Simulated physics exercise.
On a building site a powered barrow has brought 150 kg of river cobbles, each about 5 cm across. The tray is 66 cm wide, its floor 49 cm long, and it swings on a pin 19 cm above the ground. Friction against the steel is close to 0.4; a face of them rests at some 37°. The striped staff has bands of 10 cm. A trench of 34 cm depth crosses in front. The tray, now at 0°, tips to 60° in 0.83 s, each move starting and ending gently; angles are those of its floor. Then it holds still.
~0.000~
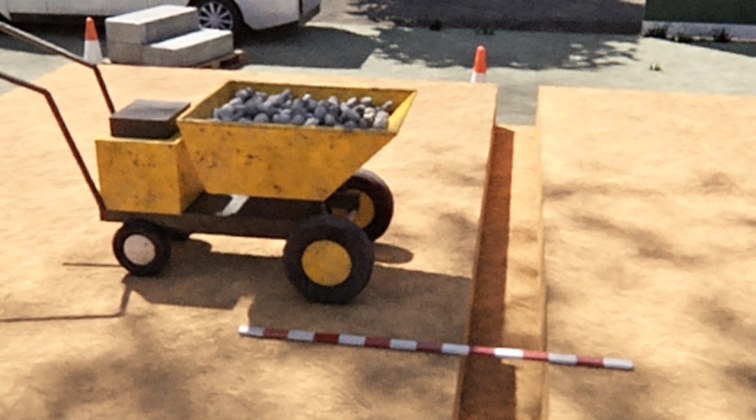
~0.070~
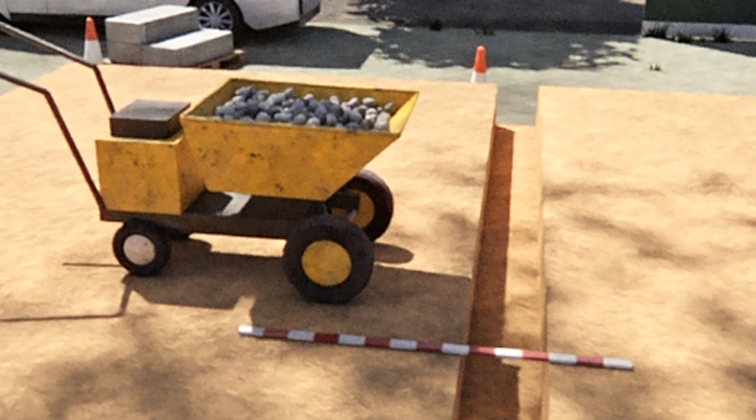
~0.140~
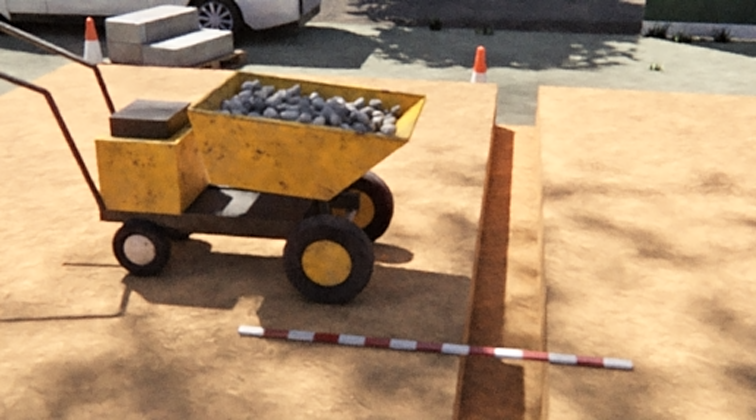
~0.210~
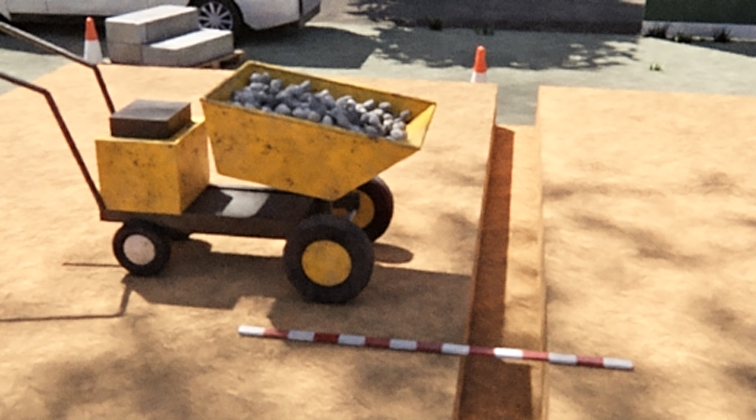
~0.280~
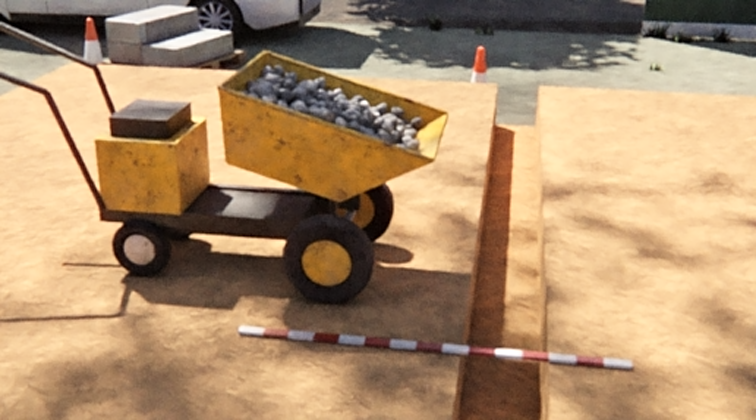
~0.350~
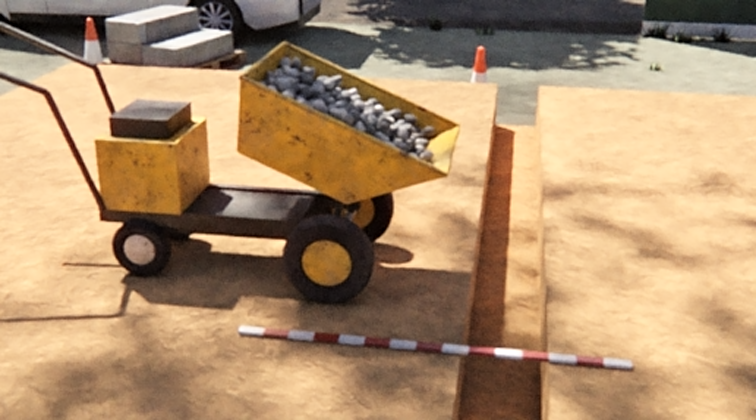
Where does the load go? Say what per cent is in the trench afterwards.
About 76 per cent.
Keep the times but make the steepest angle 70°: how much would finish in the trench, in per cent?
Then about 75 per cent.
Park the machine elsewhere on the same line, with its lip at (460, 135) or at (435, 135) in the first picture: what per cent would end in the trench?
Near 25 per cent from the first place, 50 from the second.
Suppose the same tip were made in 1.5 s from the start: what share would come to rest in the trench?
Then about 90 per cent.
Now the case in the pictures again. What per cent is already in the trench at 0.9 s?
About 15 per cent by then.
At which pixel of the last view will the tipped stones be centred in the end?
Near (519, 326).
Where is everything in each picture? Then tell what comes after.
In the first frame, the tray is at 0°, its lip at (397, 134); the top of the load is at (306, 109).
The second frame shows lip at (400, 135), floor tilted 1°, highest stones at (273, 103); the stones move at 0.3 m/s on average.
In the third frame, the tray is at 5°, its lip at (408, 140); the top of the load is at (266, 97); the stones move at 0.5 m/s on average.
In the fourth frame, the tray is at 10°, its lip at (420, 149); the top of the load is at (269, 88); the stones move at 0.7 m/s on average.
The fifth frame shows lip at (434, 160), floor tilted 16°, highest stones at (274, 81); the stones move at 0.9 m/s on average.
The sixth frame shows lip at (447, 175), floor tilted 23°, highest stones at (287, 73); the stones move at 0.9 m/s on average.
After 0.6 s the floor is at 50°; 100 % in the tray; the foremost stones are at (463, 210).
After 0.9 s the floor is at 60°; 83 % in the tray, 16 % in the trench, 1 % past the trench; the foremost stones are at (558, 271).
After 1.3 s the floor is at 60°; 44 % in the tray, 34 % in the trench, 22 % past the trench; the foremost stones are at (688, 304).
After 3.2 s the floor is at 60°; 0 % in the tray, 76 % in the trench, 24 % past the trench; the foremost stones are past the picture's edge.
